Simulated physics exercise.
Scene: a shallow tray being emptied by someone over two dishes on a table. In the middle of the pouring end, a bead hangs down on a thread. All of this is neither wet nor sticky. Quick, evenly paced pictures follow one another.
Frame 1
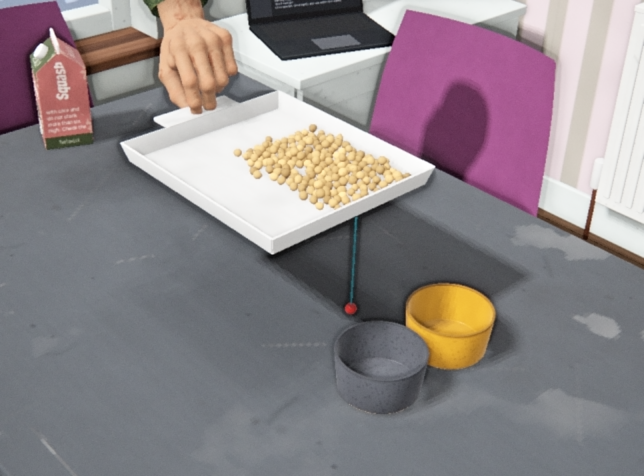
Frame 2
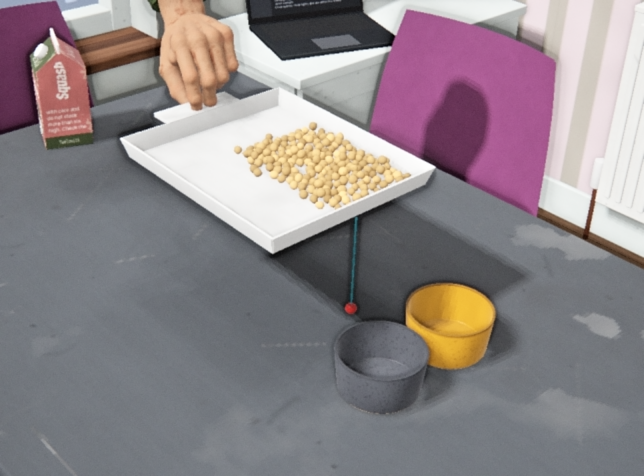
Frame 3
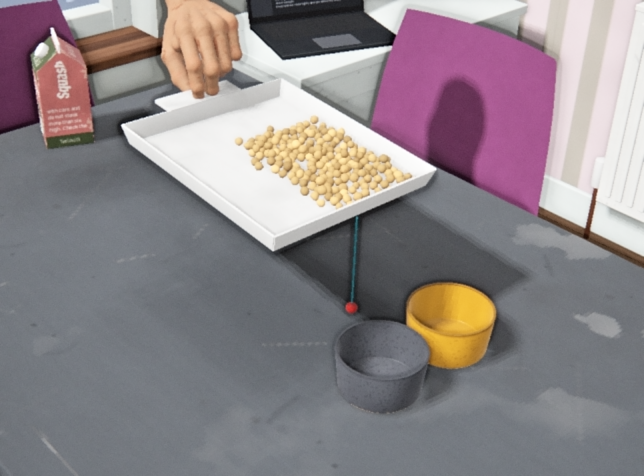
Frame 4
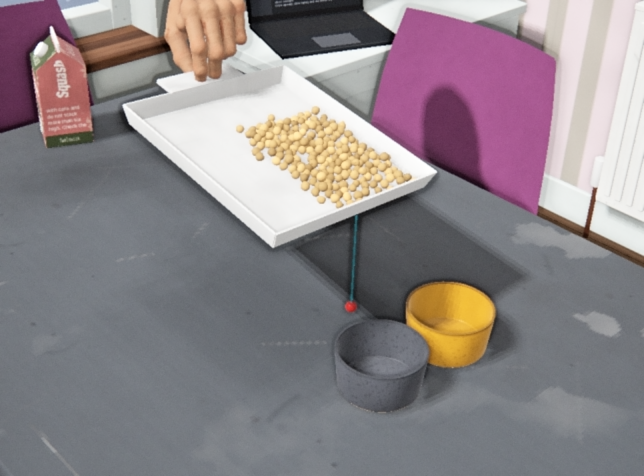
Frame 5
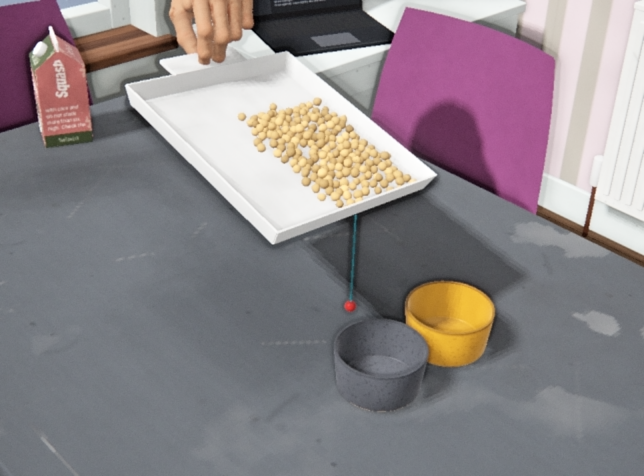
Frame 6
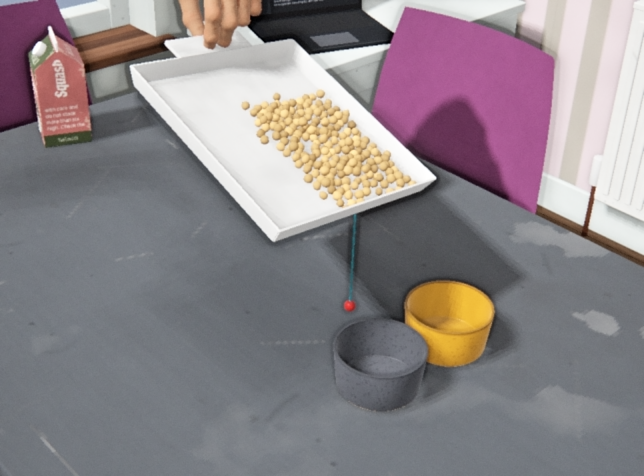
At a grey table, a hand raises the back of a white tray of chickpeas, slowly tilting it above two small dishes.
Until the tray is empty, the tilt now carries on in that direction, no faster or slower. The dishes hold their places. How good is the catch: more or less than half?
So the dishes mostly succeed at catching it, really.
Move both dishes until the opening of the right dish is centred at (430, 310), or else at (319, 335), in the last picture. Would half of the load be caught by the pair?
Well, in excess of half at the first spot and not up to half at the second.
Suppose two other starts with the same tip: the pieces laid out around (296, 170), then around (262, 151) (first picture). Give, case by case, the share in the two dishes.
About 70 % and 70 %.
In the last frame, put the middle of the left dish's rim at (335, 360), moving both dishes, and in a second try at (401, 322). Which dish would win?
It comes out as the dish further right in the first try and the dish further left in the second.
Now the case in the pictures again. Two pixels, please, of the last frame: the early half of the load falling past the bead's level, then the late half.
(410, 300) first, (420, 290) later.
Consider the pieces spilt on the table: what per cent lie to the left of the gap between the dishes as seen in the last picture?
I reckon around 70 per cent.
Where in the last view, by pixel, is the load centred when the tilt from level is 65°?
Mark it at roughly (374, 154) in the final frame.
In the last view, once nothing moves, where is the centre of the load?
I'd place the middle at about (422, 343).
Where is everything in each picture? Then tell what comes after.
The first frame shows corners of the pouring end (273, 234) and (426, 166), level; middle of the load (323, 167), dried chickpeas; left dish (414, 388); right dish (482, 345); bead on its thread (351, 308).
The second frame shows corners of the pouring end (273, 234) and (427, 167), level; middle of the load (324, 165).
The third frame shows corners of the pouring end (275, 232) and (428, 168), tipped barely, lowest at the right corner; middle of the load (325, 161).
The fourth frame shows corners of the pouring end (277, 229) and (428, 170), tipped a little, lowest at the right corner; middle of the load (325, 156).
The fifth frame shows corners of the pouring end (278, 227) and (429, 173), tipped clearly, lowest at the right corner; middle of the load (326, 151).
The sixth frame shows corners of the pouring end (280, 225) and (428, 175), tipped clearly, lowest at the right corner; middle of the load (328, 146); left dish (413, 385); right dish (481, 342).
Just after the last frame, tray tipped steeply; almost all on the tray; just a few in the right dish; just a few in the air.
A moment on, tray tipped past a quarter turn; the larger part on the tray; just a few in the right dish; about a tenth in the air.
Further on, tray tipped past a quarter turn; roughly a quarter in the left dish; roughly a third in the right dish; roughly a third outside both.
When it is over, tray tipped past a quarter turn; roughly a quarter in the left dish; roughly a third in the right dish; roughly a third outside both.
